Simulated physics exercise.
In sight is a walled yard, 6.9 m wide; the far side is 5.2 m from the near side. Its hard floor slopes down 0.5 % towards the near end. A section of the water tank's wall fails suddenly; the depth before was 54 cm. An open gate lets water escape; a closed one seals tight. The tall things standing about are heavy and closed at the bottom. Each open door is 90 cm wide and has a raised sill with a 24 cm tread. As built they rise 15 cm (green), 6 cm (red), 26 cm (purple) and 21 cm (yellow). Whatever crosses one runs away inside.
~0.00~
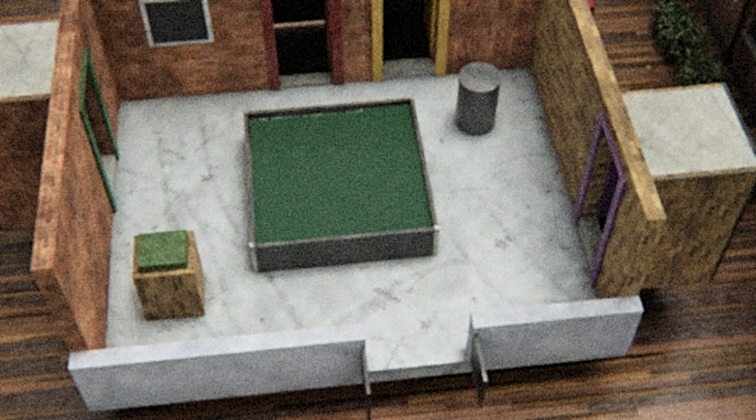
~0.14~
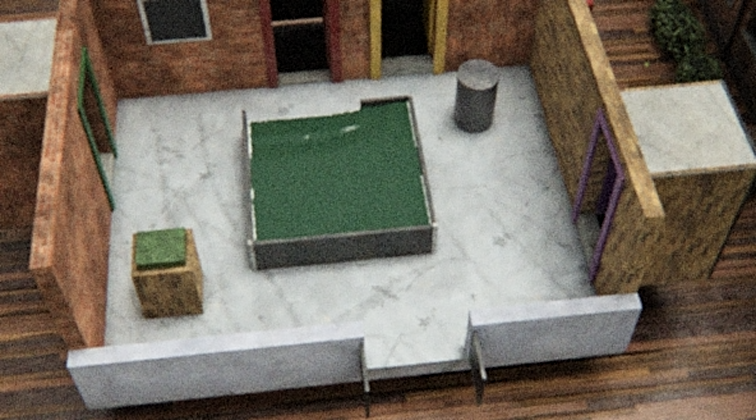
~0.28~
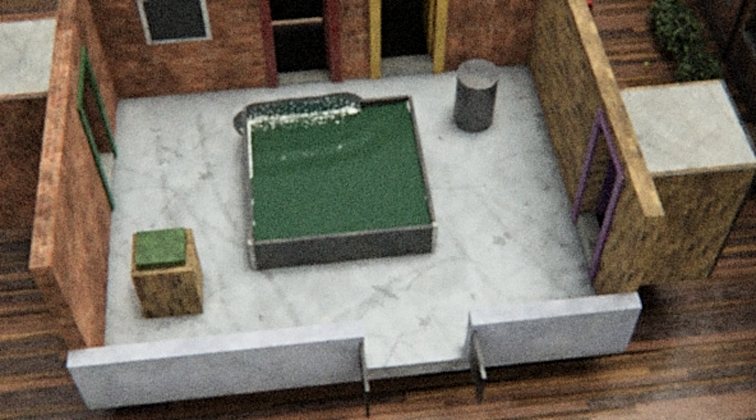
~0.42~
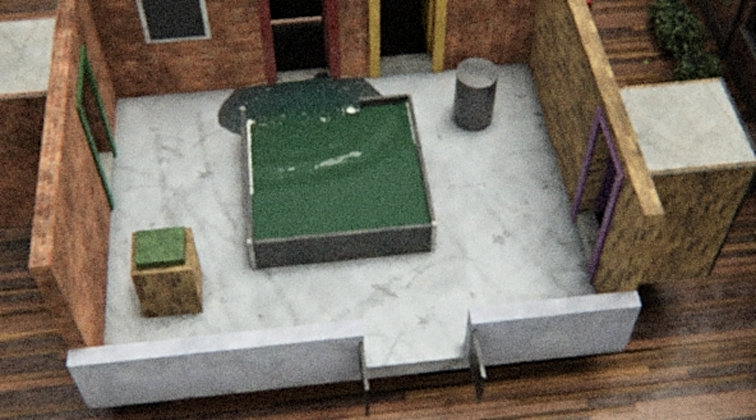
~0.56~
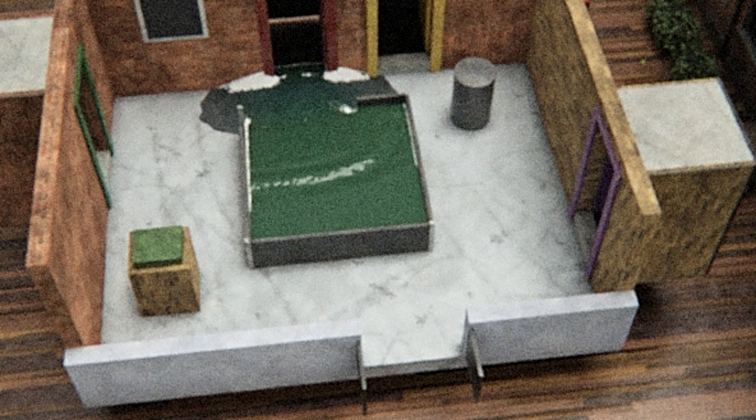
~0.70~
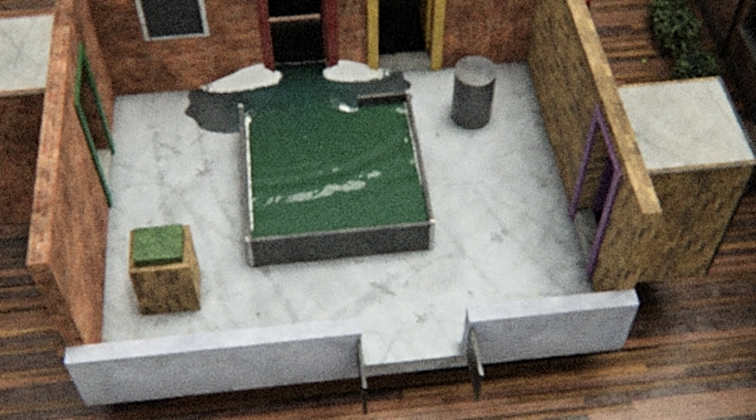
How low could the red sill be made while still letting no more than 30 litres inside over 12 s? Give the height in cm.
Some 37 cm above the ground.
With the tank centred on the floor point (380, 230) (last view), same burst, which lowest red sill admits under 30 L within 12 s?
About 31 cm.
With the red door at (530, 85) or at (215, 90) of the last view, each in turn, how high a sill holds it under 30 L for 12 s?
Roughly 22 and 21 cm.
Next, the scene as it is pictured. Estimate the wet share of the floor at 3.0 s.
About 35 per cent.
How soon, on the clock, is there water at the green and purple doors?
Green 2.0 s, purple 4.5 s.
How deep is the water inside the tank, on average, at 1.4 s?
Some 39 cm.
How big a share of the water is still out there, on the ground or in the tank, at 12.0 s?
Some 66 per cent remains.
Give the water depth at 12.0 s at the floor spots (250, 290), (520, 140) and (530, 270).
In that order: 6, 3 and 8 cm.
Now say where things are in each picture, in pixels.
Still water, 54 cm deep, in the water tank at (337, 171); the red door at (304, 42) is dry, in the first frame.
The gap is on the far side, the front 0.3 m out at a hidden place; the back of the water tank holds 54 cm, in the second frame.
The gap is on the far side, the front 0.7 m out at (284, 102); the back of the water tank holds 54 cm, in the third frame.
The front is at (321, 77), 1.1 m from the gap on the far side; 2.3 m2 of floor is wet, 54 cm left at the back, in the fourth frame.
The gap is on the far side, the front 1.3 m out at (275, 72); the back of the water tank holds 54 cm, in the fifth frame.
The gap is on the far side, the front 1.3 m out at (196, 90); the back of the water tank holds 54 cm; water is at the red door at (299, 36), in the sixth frame.
After 1.4 s water covers 15 % of the floor, deepest (40 cm) near (270, 89); 37 cm at the red door, 222 litres in over its 6 cm sill.
After 3.0 s water covers 35 % of the floor, deepest (30 cm) near (115, 111); 30 cm at the red door, 645 litres in over its 6 cm sill.
After 12.0 s water covers 95 % of the floor, deepest (10 cm) near (101, 376); 7 cm at the red door, 1005 litres in over its 6 cm sill.
At the red door as built, the water arrived by 0.5 s and peaked near 38 cm at 1.6 s.
Run again over the same 12 s with other heights there, 111 litres in over 30 cm, 11 litres over 40.5 cm. The limit of 30 litres is kept from about 37 cm up.
